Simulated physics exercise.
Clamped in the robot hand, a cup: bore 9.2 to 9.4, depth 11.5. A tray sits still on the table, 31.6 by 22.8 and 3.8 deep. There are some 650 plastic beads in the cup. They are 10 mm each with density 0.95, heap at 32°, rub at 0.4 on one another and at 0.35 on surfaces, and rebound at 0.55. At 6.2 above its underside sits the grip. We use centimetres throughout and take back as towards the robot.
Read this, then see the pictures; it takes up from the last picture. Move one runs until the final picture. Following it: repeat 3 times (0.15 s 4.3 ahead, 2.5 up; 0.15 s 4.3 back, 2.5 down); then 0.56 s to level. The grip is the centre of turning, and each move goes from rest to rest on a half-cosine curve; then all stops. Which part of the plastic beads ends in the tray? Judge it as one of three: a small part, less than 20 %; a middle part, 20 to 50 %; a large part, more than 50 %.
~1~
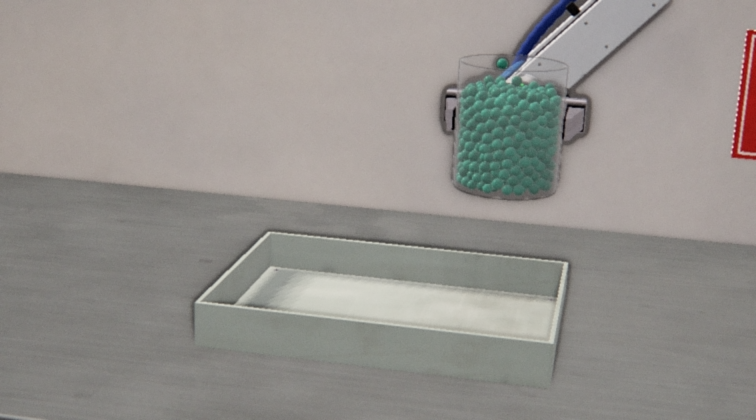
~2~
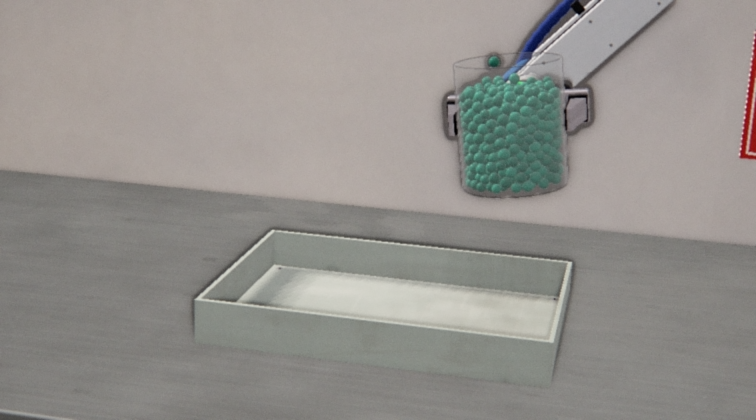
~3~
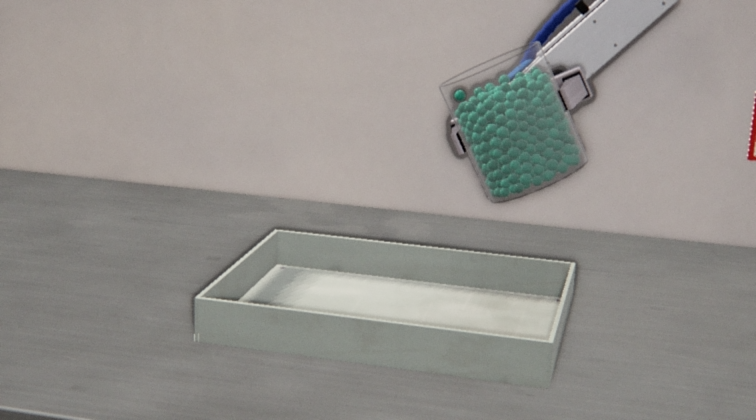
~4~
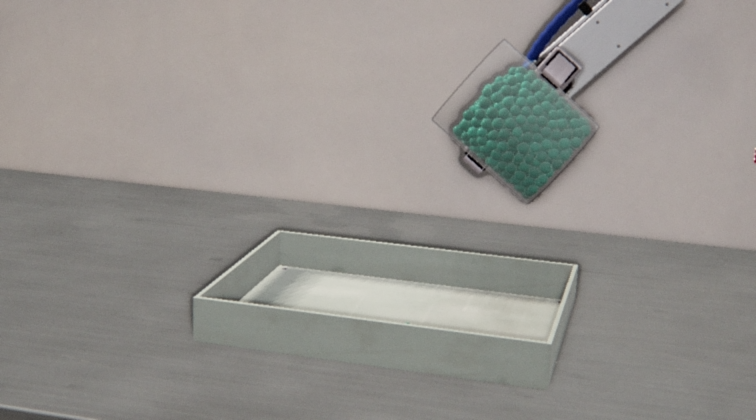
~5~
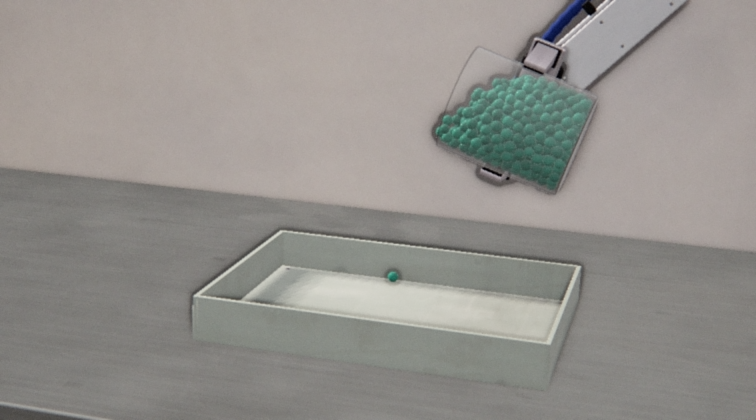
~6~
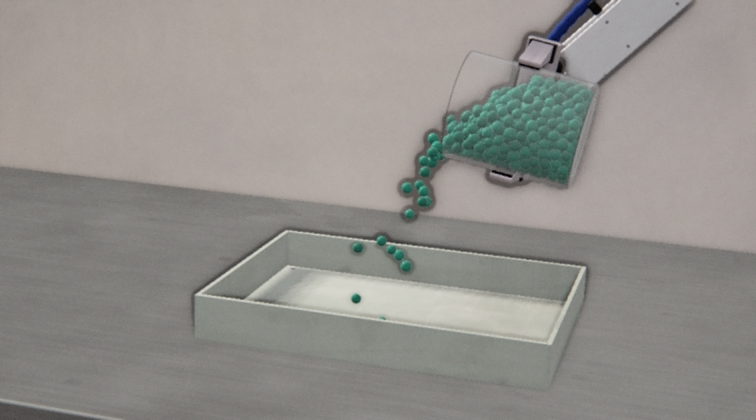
A large part, more than 50 %.
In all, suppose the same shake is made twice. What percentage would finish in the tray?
In that case it would be roughly 70 per cent.
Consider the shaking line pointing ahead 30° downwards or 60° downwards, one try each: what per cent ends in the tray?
I'd say close to 55 percent for the first and close to 25 percent for the second.
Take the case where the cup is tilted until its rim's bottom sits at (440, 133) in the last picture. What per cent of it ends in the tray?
About 50 percent.
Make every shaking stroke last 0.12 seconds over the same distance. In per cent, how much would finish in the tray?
In that case about 85 in a hundred.
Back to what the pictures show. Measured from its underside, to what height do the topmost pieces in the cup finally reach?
I'd put it at close to 5.0 centimetres.
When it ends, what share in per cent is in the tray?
Estimate: Roughly 80 %.
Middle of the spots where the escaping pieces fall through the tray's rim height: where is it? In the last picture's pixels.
Check roughly (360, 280) in the last picture.
Then, 0.58 s after the last picture, tilted 80° forward, highest piece 20 above the table; 305 in the tray, 246 in the cup, 103 in flight or on a rim.
Then, 1.17 s after the last picture, tilted 43° forward, highest piece 22 above the table; 513 in the tray, 140 in the cup, 1 in flight or on a rim.
Then, 1.66 s after the last picture, level, highest piece 20 above the table; 514 in the tray, 140 in the cup.
Then, 2.71 s after the last picture, level, highest piece 20 above the table; 514 in the tray, 140 in the cup.
Final count, 514 in the tray, 140 in the cup. That is 79 % in the tray.
